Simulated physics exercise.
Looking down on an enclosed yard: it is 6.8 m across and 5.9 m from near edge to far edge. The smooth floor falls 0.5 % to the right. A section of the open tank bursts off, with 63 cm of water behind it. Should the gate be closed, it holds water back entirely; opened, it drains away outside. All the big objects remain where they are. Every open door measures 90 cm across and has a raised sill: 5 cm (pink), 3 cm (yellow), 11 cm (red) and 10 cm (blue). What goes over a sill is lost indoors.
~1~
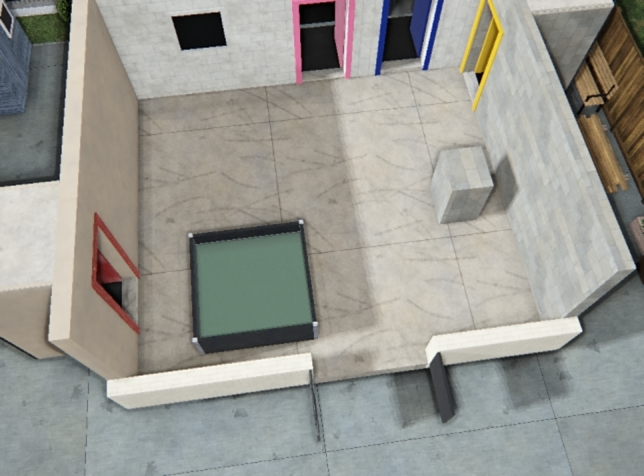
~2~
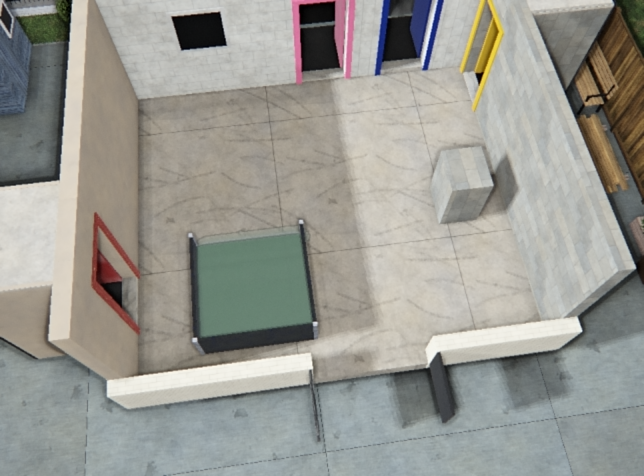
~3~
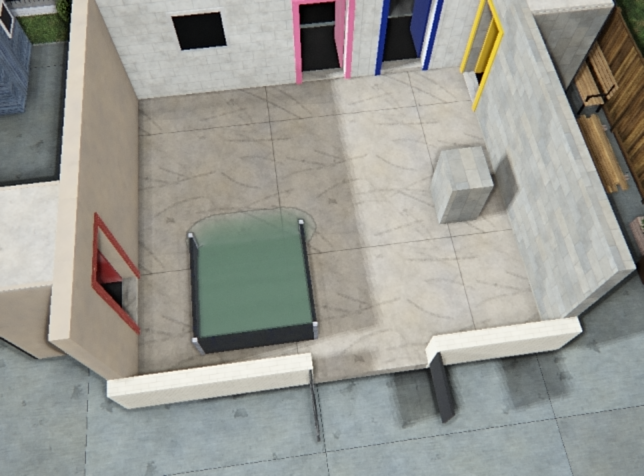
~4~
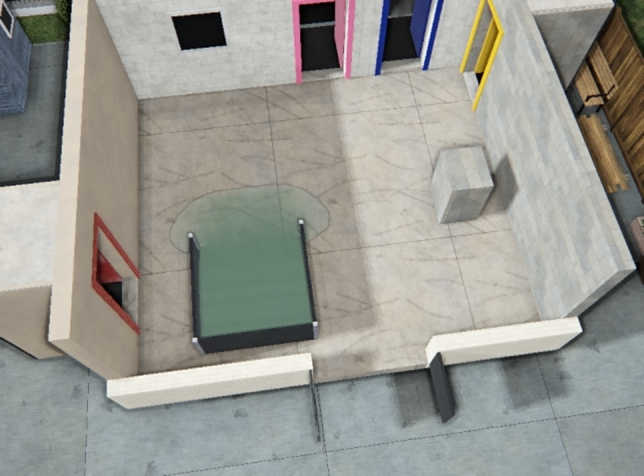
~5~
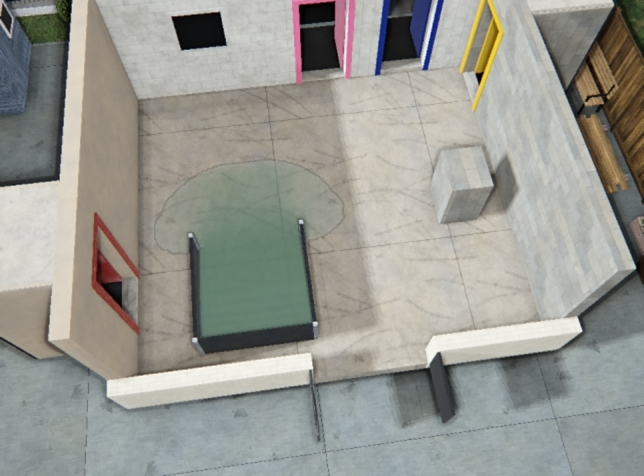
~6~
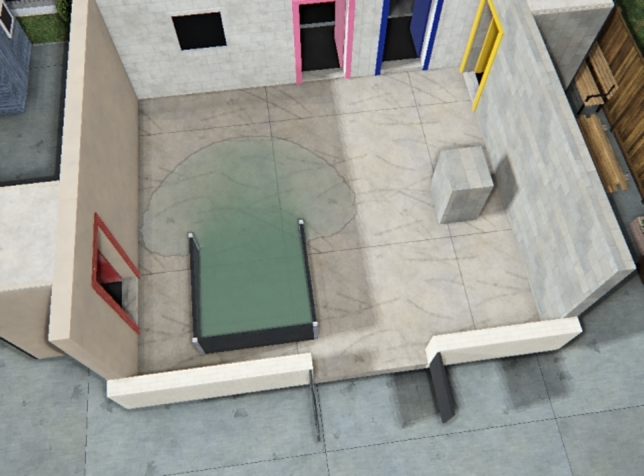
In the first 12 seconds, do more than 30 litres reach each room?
At the pink door, more than that; at the yellow door, more than that; at the red door, not that much; at the blue door, not that much.
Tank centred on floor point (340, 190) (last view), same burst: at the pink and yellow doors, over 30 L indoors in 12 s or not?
For the pink door, the amount is too high; for the yellow door, the amount is too high.
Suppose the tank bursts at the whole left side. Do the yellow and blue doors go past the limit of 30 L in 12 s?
Door yellow goes beyond, door blue stays within.
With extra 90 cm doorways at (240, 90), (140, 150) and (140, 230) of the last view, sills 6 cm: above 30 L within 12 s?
More, more, less.
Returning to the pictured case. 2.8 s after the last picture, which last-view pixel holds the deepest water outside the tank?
Roughly (458, 71).
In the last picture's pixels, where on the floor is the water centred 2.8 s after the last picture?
I'd say somewhere around (257, 157).
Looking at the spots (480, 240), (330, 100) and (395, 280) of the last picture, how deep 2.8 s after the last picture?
Approximately 0, 11 and 0 centimetres, going through them in turn.
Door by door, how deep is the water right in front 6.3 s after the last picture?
Depths in cm: Pink 5, yellow 12, red 4, blue 5.
Then, 0.7 s after the last picture water covers 40 % of the floor and is deepest (24 cm) near (250, 242); pink door not reached, yellow door not reached, red door not reached, blue door not reached.
Then, 1.5 s after the last picture water covers 45 % of the floor and is deepest (38 cm) near (157, 102); pink door 17 cm at the sill, 23 L in, yellow door not reached, red door not reached, blue door not reached.
Then, 2.8 s after the last picture water covers 50 % of the floor and is deepest (24 cm) near (458, 71); pink door 12 cm at the sill, 83 L in, yellow door 9 cm at the sill, 5 L in, red door not reached, blue door 9 cm at the sill, 0 L in.
Then, 6.3 s after the last picture water covers 75 % of the floor and is deepest (14 cm) near (476, 156); pink door 5 cm at the sill, 112 L in, yellow door 12 cm at the sill, 197 L in, red door 4 cm at the sill, 0 L in, blue door 5 cm at the sill, 1 L in.
Then, 11.3 s after the last picture water covers 95 % of the floor and is deepest (8 cm) near (531, 303); pink door 5 cm at the sill, 113 L in, yellow door 7 cm at the sill, 306 L in, red door 4 cm at the sill, 0 L in, blue door 6 cm at the sill, 1 L in.
